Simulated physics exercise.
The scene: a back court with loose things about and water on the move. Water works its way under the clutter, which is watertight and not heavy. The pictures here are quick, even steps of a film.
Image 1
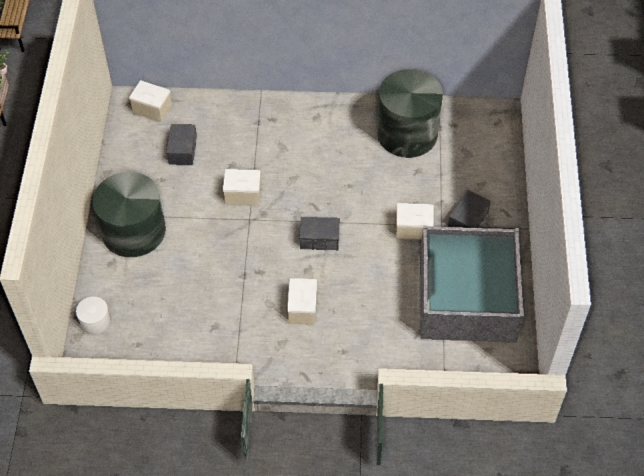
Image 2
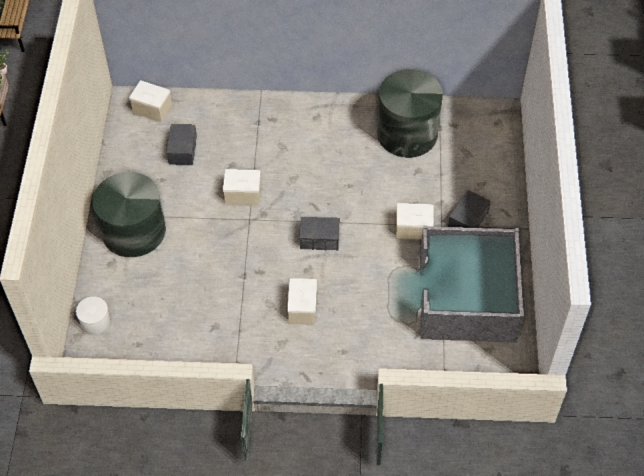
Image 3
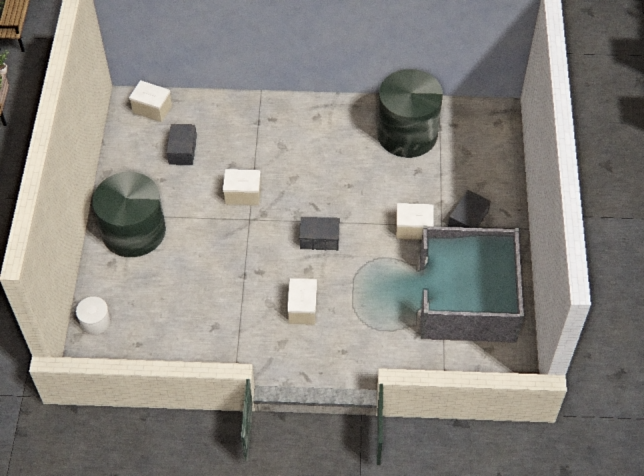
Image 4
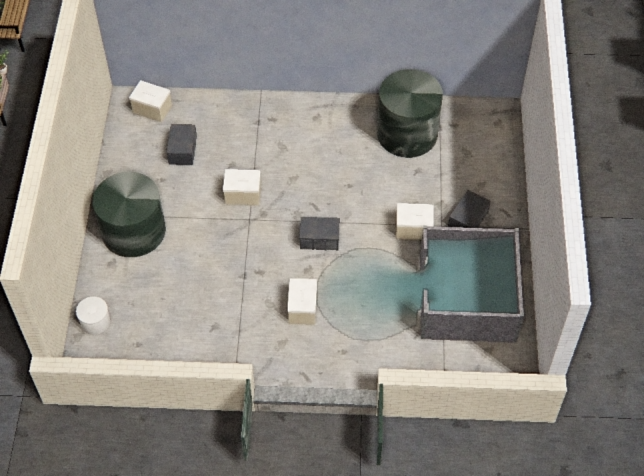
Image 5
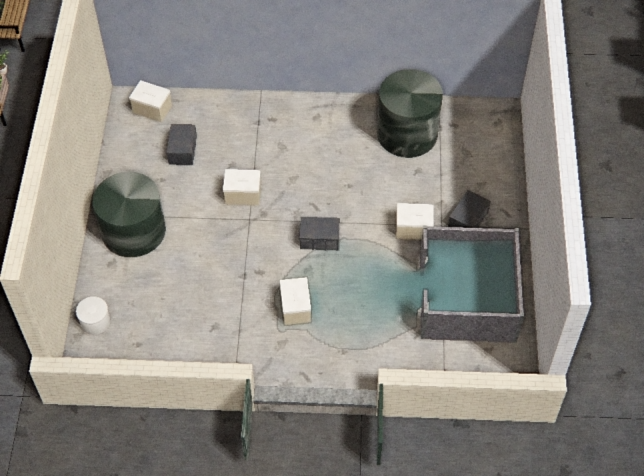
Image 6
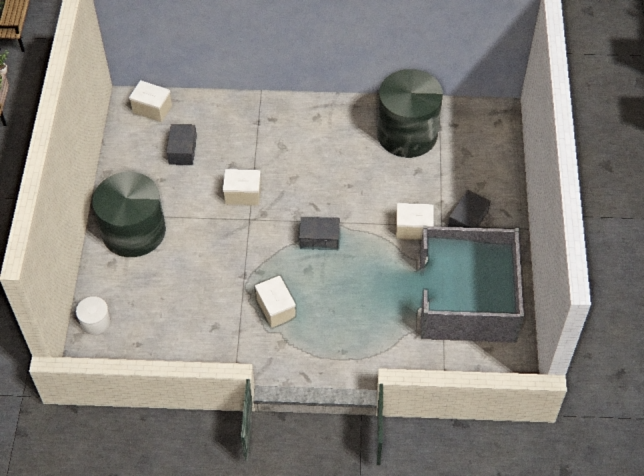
Teal water spreads left from a walled tank and pushes a cream block left.
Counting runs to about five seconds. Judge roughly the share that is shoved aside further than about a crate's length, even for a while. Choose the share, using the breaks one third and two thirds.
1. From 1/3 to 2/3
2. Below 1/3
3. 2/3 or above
From 1/3 to 2/3 (1).
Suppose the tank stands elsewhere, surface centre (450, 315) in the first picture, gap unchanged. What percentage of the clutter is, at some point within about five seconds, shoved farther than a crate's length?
Roughly 20 %.
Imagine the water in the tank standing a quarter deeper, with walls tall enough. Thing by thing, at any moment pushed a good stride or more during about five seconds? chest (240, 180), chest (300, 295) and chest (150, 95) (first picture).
In the order asked: Over that distance, over that distance and below that distance.
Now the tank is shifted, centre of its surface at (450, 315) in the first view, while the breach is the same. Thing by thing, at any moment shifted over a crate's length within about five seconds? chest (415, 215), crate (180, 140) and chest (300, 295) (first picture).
First never went far, then never went far, then displaced far.
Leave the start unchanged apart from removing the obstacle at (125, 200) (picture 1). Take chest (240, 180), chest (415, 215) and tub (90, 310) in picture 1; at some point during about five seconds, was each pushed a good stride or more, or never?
So: Did travel that far, then did not travel far, then did travel that far.
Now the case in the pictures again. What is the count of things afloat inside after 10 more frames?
Exactly 2 of them.
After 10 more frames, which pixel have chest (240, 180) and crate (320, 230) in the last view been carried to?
First top about at (216, 157); second top about at (253, 164).
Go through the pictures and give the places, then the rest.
A chest at (302, 295), on the bottom; a crate at (320, 228) rests on the ground; 0 of 8 have shifted, in the first picture.
A chest at (302, 295) rests on the ground; a crate at (320, 228), on the bottom; 0 of 8 have shifted, in the second picture.
A chest at (302, 295) rests on the ground; a crate at (320, 228), on the bottom; 0 of 8 have shifted, in the third picture.
A chest at (302, 295), on the bottom; a crate at (320, 228) rests on the ground; 0 of 8 have shifted, in the fourth picture.
A chest at (295, 295), on the bottom, close to its start; a crate at (320, 228), on the bottom; 1 of 8 have shifted, in the fifth picture.
A chest at (275, 295), on the bottom, a stride from its start; a crate at (320, 228) rests on the ground; 1 of 8 have shifted, in the sixth picture.
A moment on, 1 of 8 are well off their spots; 0 afloat.
Next, 3 of 8 are well off their spots; 2 afloat.
Later, 4 of 8 are well off their spots; 3 afloat.
In the end, 5 of 8 are well off their spots, and 5 have been at some point; 5 afloat.
